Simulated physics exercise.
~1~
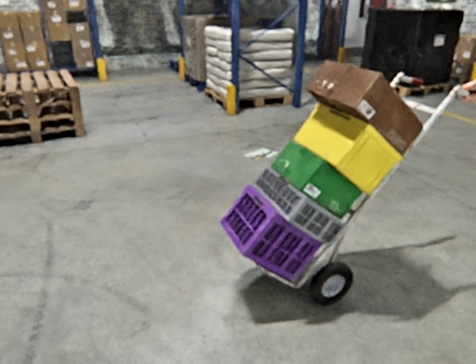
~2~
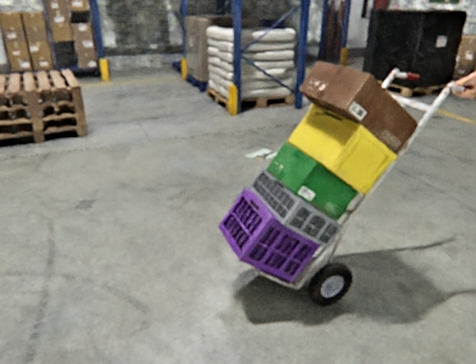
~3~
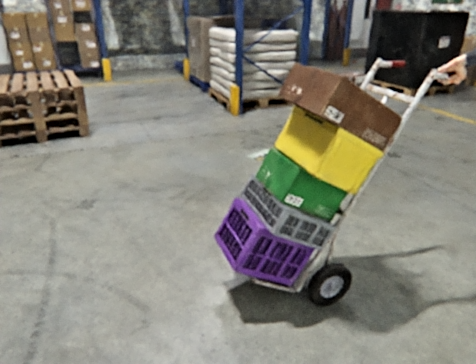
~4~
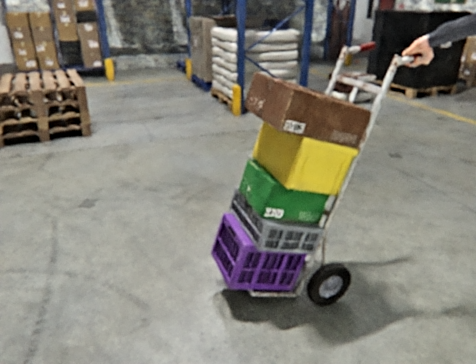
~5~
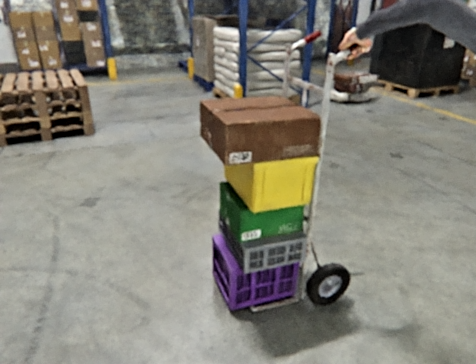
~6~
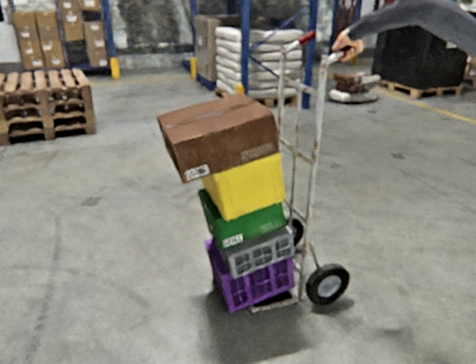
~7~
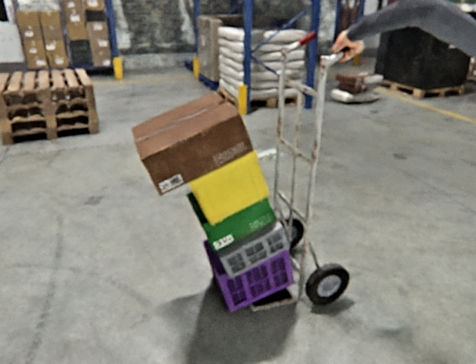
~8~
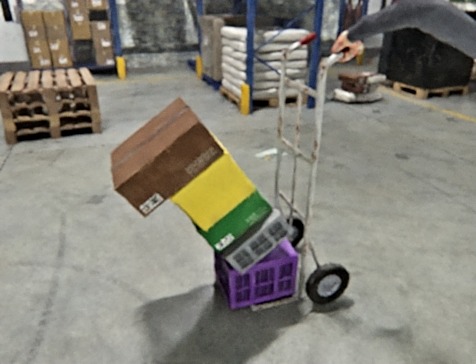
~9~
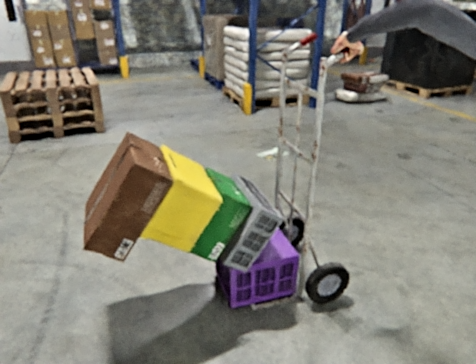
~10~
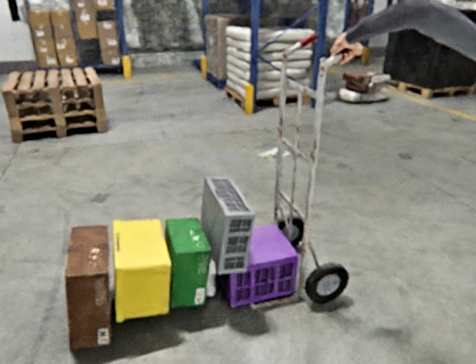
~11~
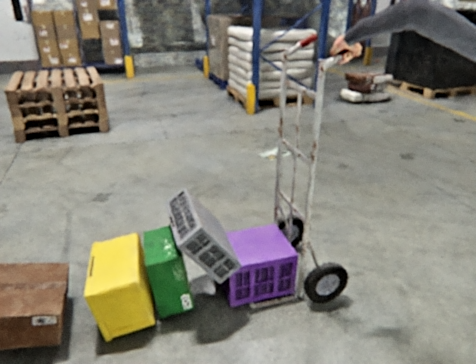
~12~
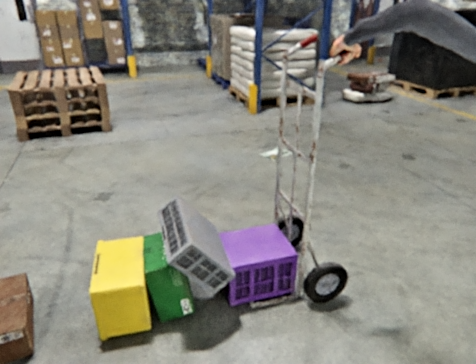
The clip opens on a hand truck tilted back in a warehouse, stacked with a purple crate, a grey crate, a green box, a yellow tote and a brown box on top. A hand on the handle swings the truck upright until its plate meets the floor. The truck stops, but the load keeps tipping to the left, the upper four leaning over together above the purple crate. They topple, and the brown, yellow and green items land on the floor. The brown box tumbles farthest left, while the grey crate ends tipped against the green box, beside the purple crate still on the plate.
